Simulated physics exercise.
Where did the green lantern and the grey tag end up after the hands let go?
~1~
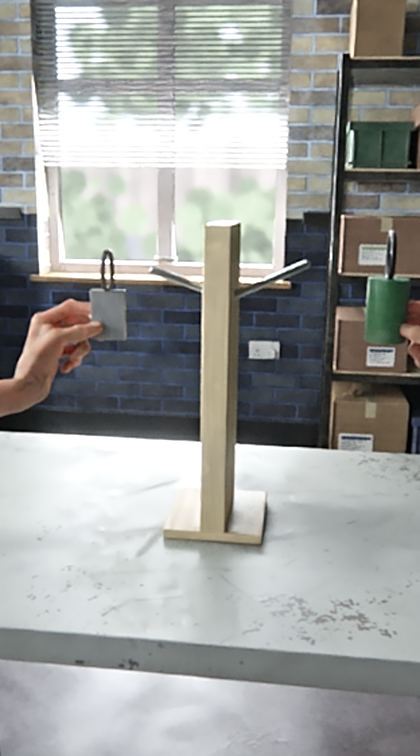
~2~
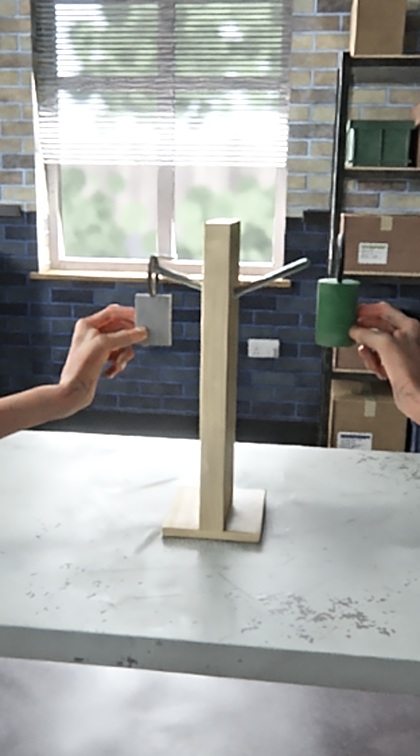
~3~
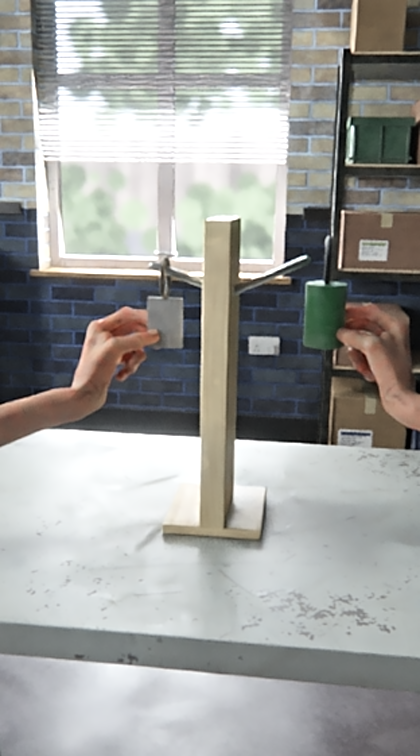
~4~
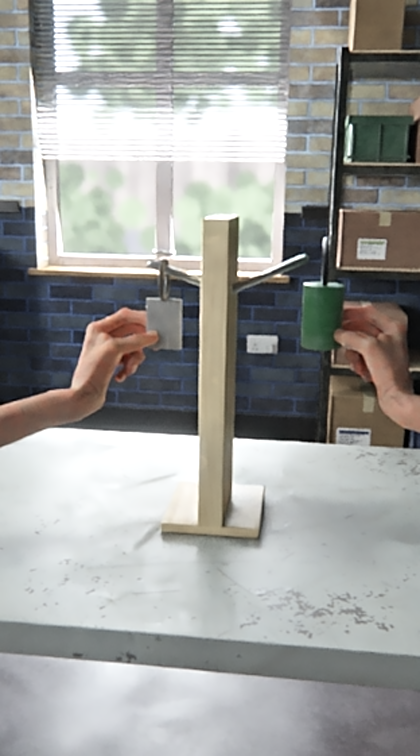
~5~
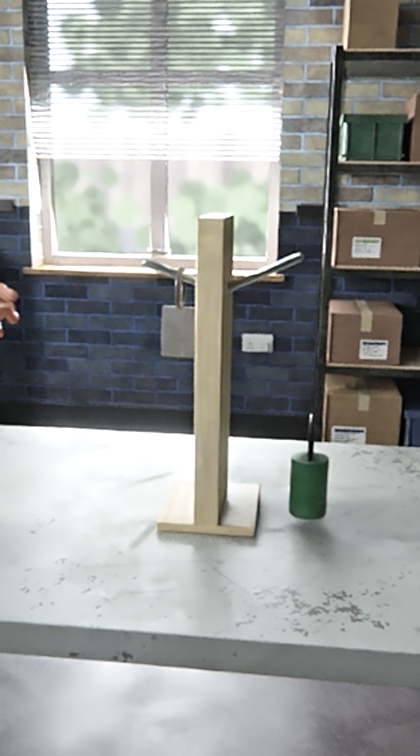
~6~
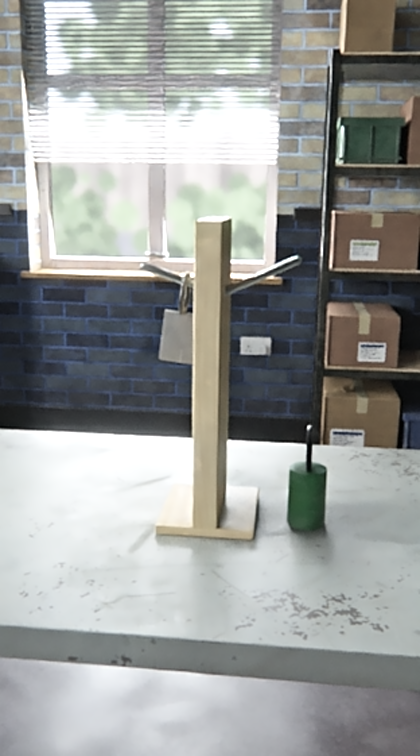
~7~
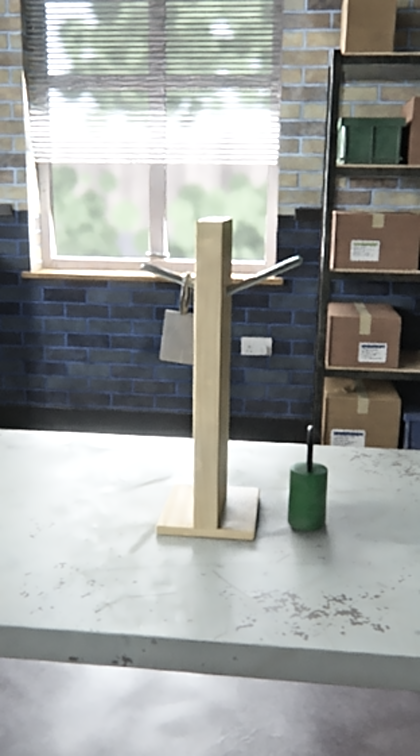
The green lantern fell and ended up standing on the table to the right of the stand. The grey tag stayed hanging on the left peg, close to the post.
Two hands brought a grey tag and a green lantern in toward the pegs of a wooden stand and let go. The lantern dropped and ended upright on the table, while the tag slid inward and stayed hanging on the left peg.
